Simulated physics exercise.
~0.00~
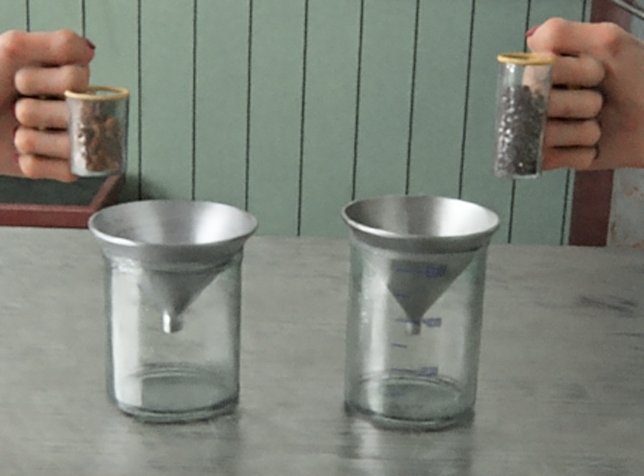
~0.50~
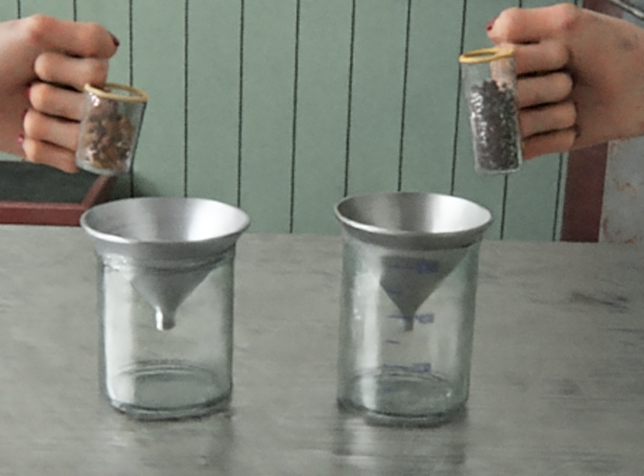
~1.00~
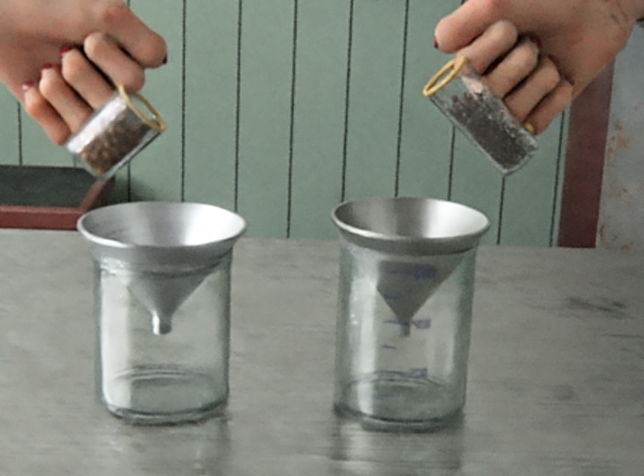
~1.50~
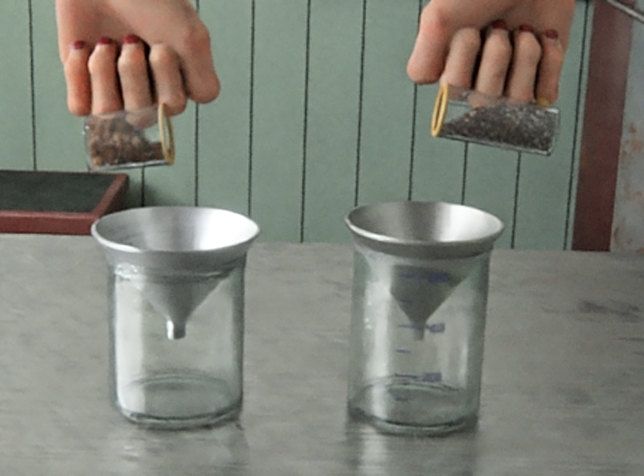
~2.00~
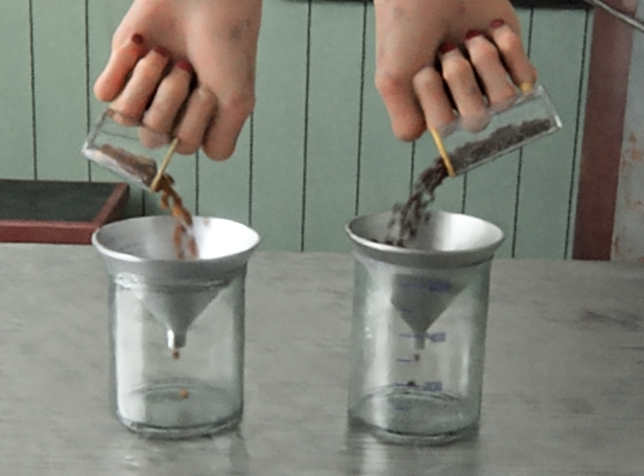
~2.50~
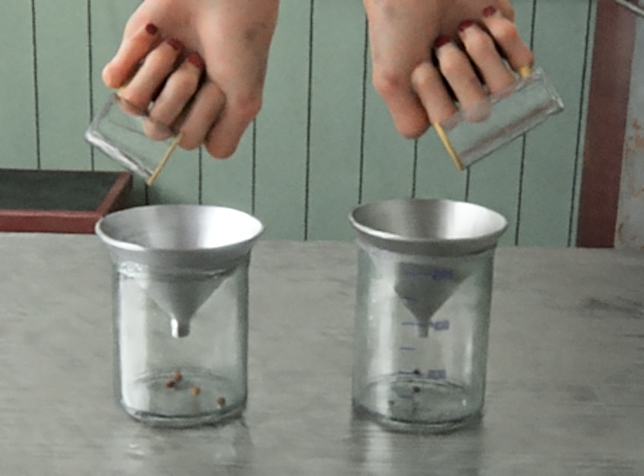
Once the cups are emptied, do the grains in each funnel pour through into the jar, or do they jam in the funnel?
Both the left and the right funnel jam. The cups are empty, yet only a few grains lie in each jar, so nearly all of them are stuck in the funnels.
